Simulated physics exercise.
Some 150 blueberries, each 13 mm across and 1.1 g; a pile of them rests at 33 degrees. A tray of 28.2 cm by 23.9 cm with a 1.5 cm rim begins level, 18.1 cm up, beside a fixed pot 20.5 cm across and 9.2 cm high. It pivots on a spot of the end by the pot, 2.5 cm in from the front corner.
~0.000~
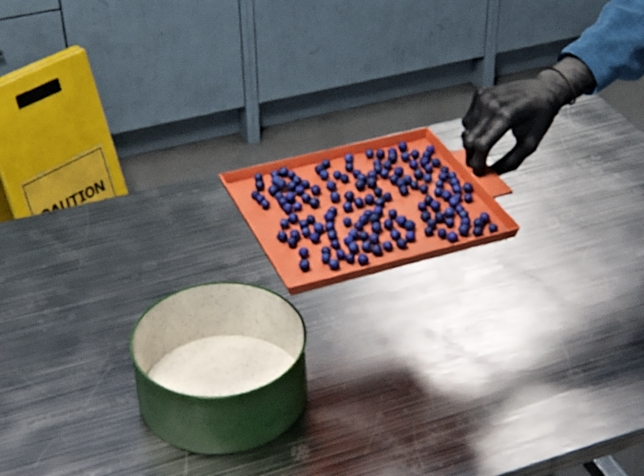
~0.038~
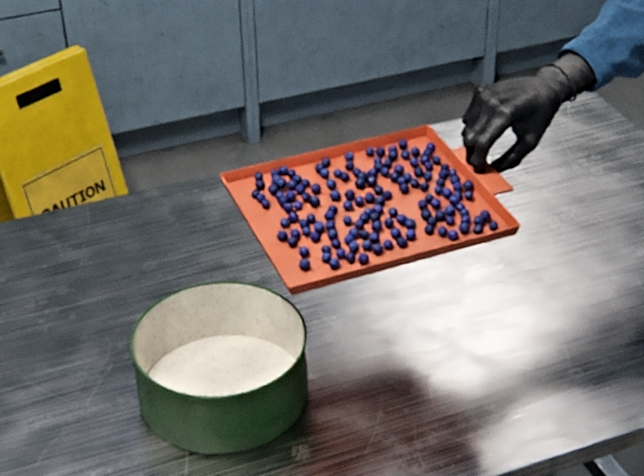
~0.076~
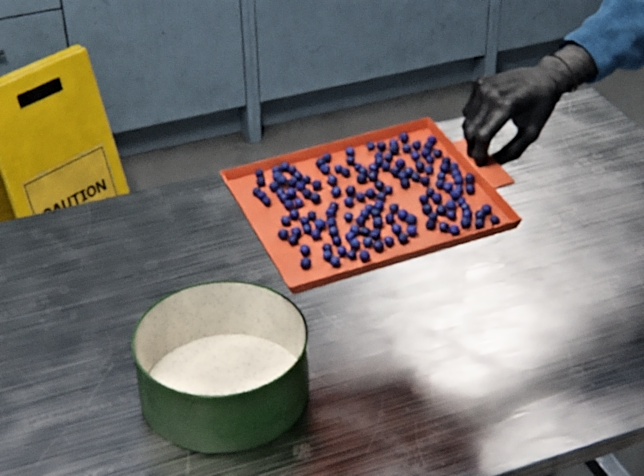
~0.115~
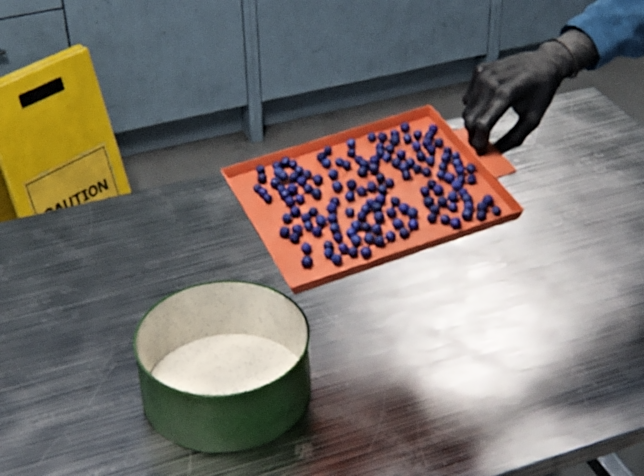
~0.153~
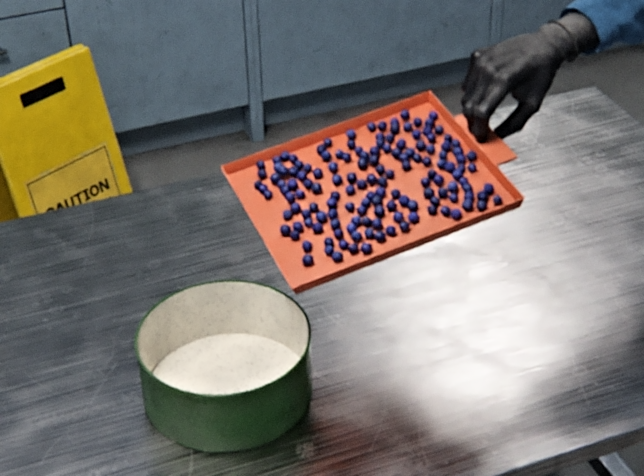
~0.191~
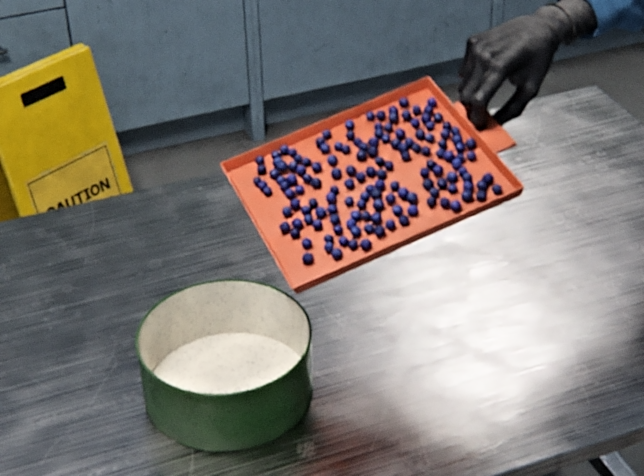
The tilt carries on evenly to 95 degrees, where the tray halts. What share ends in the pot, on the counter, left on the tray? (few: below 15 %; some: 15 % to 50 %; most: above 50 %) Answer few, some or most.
Pot most, counter few, tray few.
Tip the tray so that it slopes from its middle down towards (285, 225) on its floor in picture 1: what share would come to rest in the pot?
About 50 per cent.
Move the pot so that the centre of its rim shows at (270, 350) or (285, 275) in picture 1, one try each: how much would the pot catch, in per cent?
About 85 and 0 per cent.
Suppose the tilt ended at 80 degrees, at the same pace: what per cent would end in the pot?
It would be near 65 per cent.
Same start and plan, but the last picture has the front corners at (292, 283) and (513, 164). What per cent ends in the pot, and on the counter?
Pot 70, counter 30.
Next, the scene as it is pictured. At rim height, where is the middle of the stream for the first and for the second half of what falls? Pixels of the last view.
First near (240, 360), later near (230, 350).
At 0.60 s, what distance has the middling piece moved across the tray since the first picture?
Some 10 cm.
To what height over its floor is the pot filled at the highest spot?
Some 2.5 cm.
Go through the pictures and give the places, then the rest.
In the first picture, tray tilt 0 degrees, front corners at (291, 285) and (516, 226); middle of the pieces at (369, 199); pot at (218, 336).
In the second picture, tray tilt 1 degrees, front corners at (291, 284) and (516, 224); middle of the pieces at (370, 198).
In the third picture, tray tilt 2 degrees, front corners at (292, 284) and (518, 218); middle of the pieces at (371, 193).
In the fourth picture, tray tilt 5 degrees, front corners at (293, 284) and (519, 208), lowest corner left front; middle of the pieces at (372, 187).
In the fifth picture, tray tilt 9 degrees, front corners at (294, 284) and (520, 197), lowest corner left front; middle of the pieces at (372, 179).
In the sixth picture, tray tilt 13 degrees, front corners at (294, 284) and (519, 186), lowest corner left front; middle of the pieces at (371, 172); pot at (224, 334). The tray's pace is about 95 degrees a second.
After 0.60 s, tilt 53 degrees; the tray holds 100 %, the pot 0 %.
Then, at 0.87 s, tilt 79 degrees; the tray holds 80 %, the pot 5 %.
Then, at 1.25 s, tilt 95 degrees; the tray holds 5 %, the pot 80 %.
At rest (2.0 s), pot 95 %, counter 5 %, tray 0 %.
